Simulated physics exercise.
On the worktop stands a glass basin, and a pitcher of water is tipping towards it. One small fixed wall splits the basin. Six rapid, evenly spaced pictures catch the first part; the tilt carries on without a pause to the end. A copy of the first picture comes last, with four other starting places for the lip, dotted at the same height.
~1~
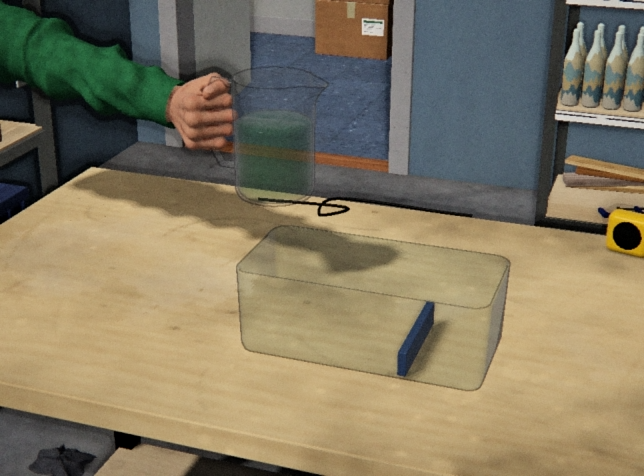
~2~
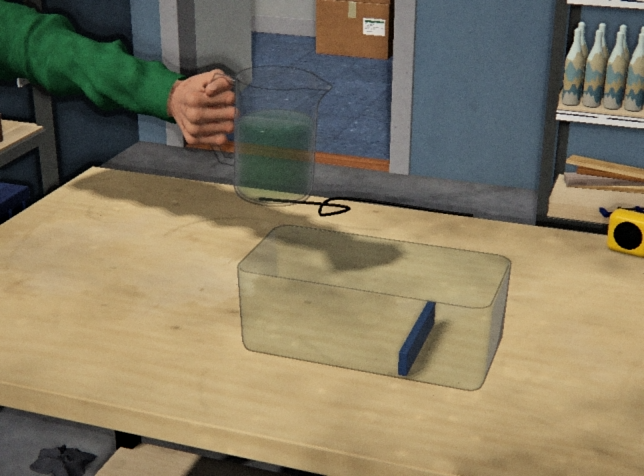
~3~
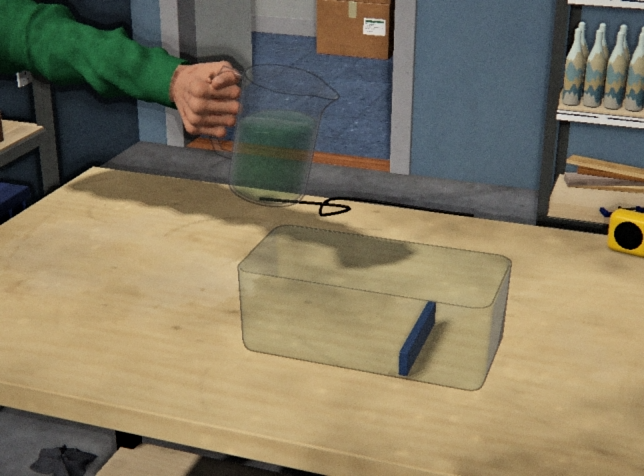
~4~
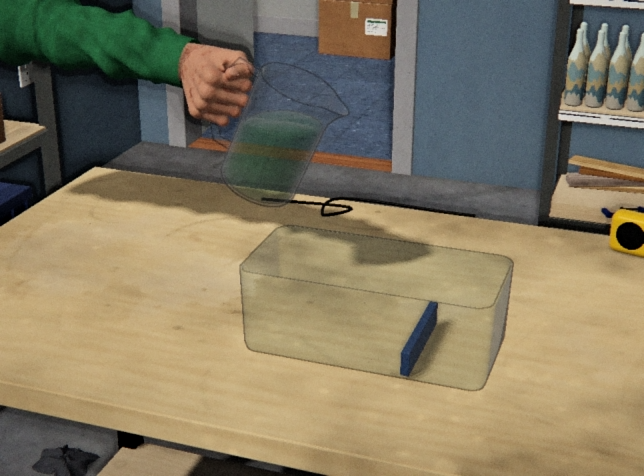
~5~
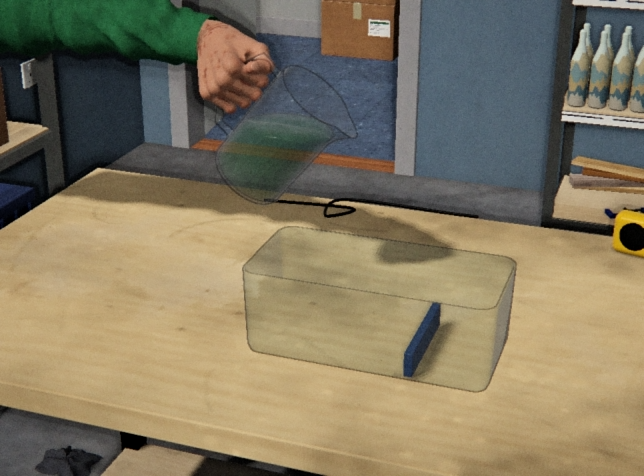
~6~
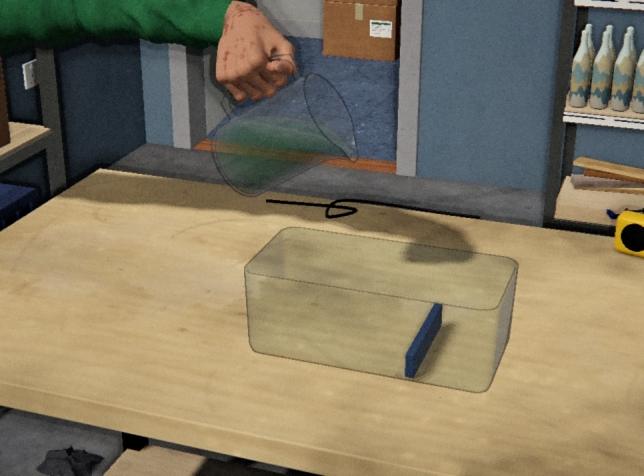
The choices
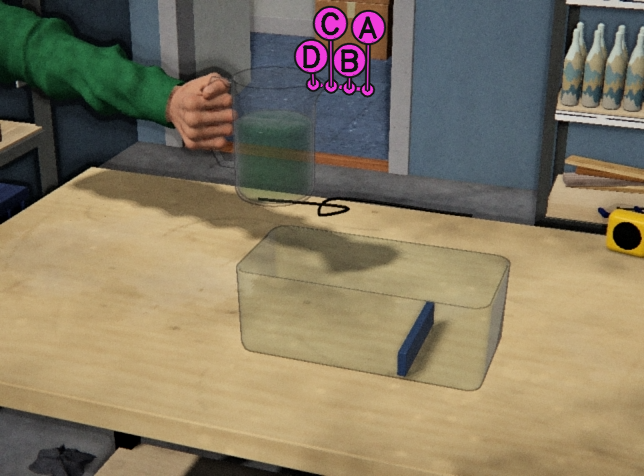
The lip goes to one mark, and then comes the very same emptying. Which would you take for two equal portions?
The best spot is A.
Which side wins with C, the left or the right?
More ends on the left.
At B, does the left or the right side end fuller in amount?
The left side.
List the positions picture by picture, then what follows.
In the first frame, upright, lip at (327, 85); basin from (242, 346) to (483, 389); top of the wall at (417, 326); nothing has left yet.
In the second frame, tipped about 3°, lip at (330, 88); nothing has left yet.
In the third frame, tipped about 11°, lip at (338, 97); nothing has left yet.
In the fourth frame, tipped about 23°, lip at (347, 114); nothing has left yet.
In the fifth frame, tipped about 39°, lip at (356, 136); nothing has left yet.
In the sixth frame, tipped about 57°, lip at (356, 160); nothing has left yet.
In magenta, A at (367, 89); B at (349, 88); C at (331, 86); D at (313, 84).
If A is chosen, about 50 % ends left of the wall and 48 % right of it.
If B is chosen, about 80 % ends left of the wall and 15 % right of it; 5 % is lost outside.
If C is chosen, about 88 % ends left of the wall and 8 % right of it; 4 % is lost outside.
If D is chosen, about 86 % ends left of the wall and 10 % right of it; 4 % is lost outside.
